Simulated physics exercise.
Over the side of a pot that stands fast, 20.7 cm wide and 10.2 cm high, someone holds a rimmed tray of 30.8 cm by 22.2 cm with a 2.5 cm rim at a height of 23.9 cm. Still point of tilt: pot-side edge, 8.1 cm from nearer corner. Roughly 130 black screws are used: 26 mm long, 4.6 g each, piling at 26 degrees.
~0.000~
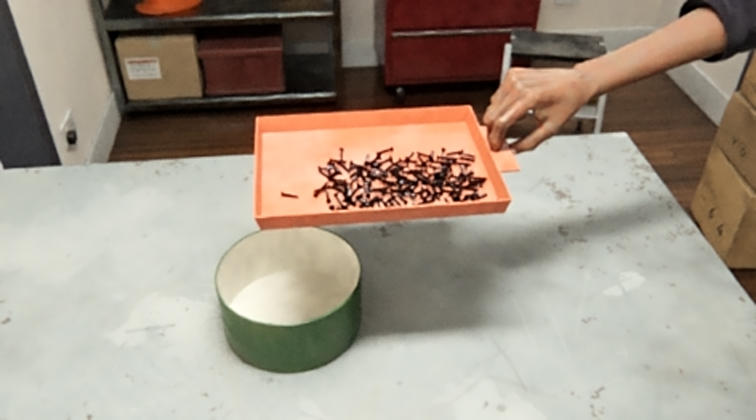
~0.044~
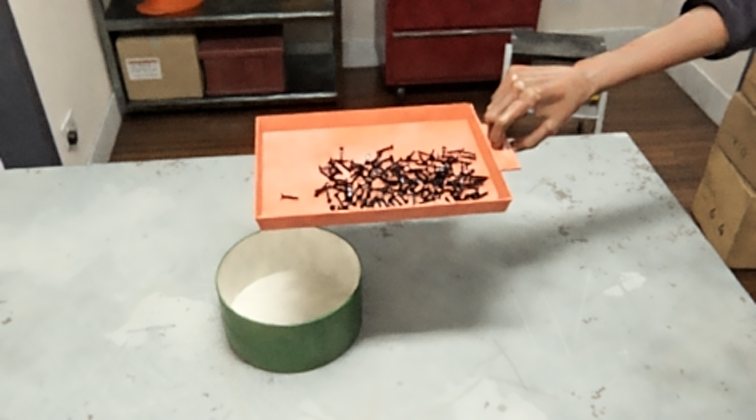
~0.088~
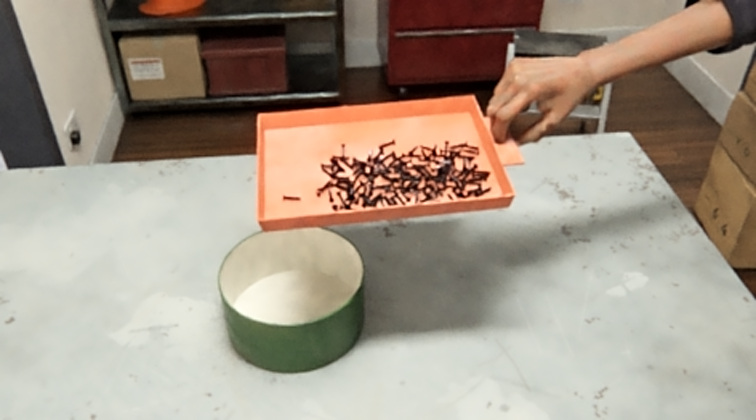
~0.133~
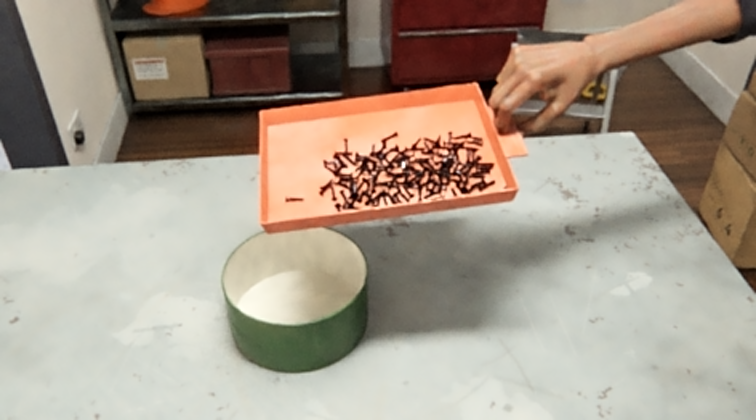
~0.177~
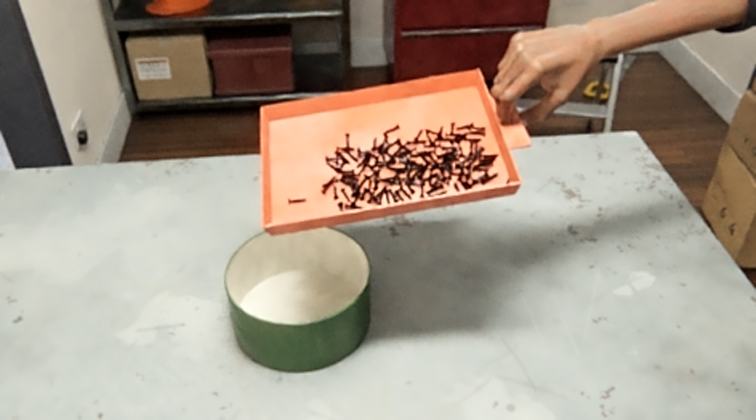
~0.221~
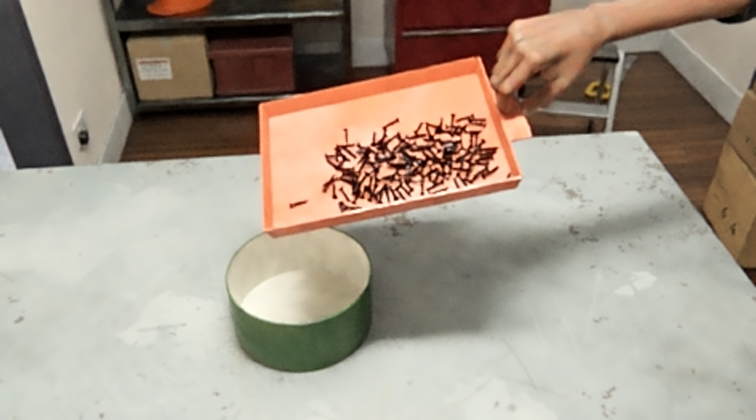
In this clip, a hand holds an orange rimmed tray of scattered black screws above a green pot on a table, then raises the tray's right side so it tilts down toward the left front corner, the screws barely shifting.
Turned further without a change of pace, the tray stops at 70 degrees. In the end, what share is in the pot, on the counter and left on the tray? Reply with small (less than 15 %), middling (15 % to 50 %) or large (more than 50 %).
Pot - middling, counter - middling, tray - middling.
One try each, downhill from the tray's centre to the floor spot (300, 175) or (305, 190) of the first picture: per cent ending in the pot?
I'd put it at about 20 per cent for the first tilt and about 30 per cent for the second.
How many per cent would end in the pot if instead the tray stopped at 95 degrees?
Pot share: About 75 per cent.
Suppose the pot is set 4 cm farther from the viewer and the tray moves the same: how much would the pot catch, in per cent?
Result after the change: About 5 in a hundred.
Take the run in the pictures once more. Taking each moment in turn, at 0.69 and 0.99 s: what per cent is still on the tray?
In order, 100 and 60.
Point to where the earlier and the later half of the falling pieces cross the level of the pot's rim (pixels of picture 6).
(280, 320) first, (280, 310) later, roughly.
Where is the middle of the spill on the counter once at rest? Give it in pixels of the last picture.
Middle of the spill at rest: Roughly (244, 404).
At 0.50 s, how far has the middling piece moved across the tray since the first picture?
4 cm.
Then, at 0.50 s, tilt 43 degrees; the tray holds 100 %, the pot 0 %.
Then, at 0.69 s, tilt 61 degrees; the tray holds 100 %, the pot 0 %.
Then, at 0.99 s, tilt 70 degrees; the tray holds 60 %, the pot 10 %.
By 2.3 s all is still; pot 35 %, counter 25 %, tray 40 %.
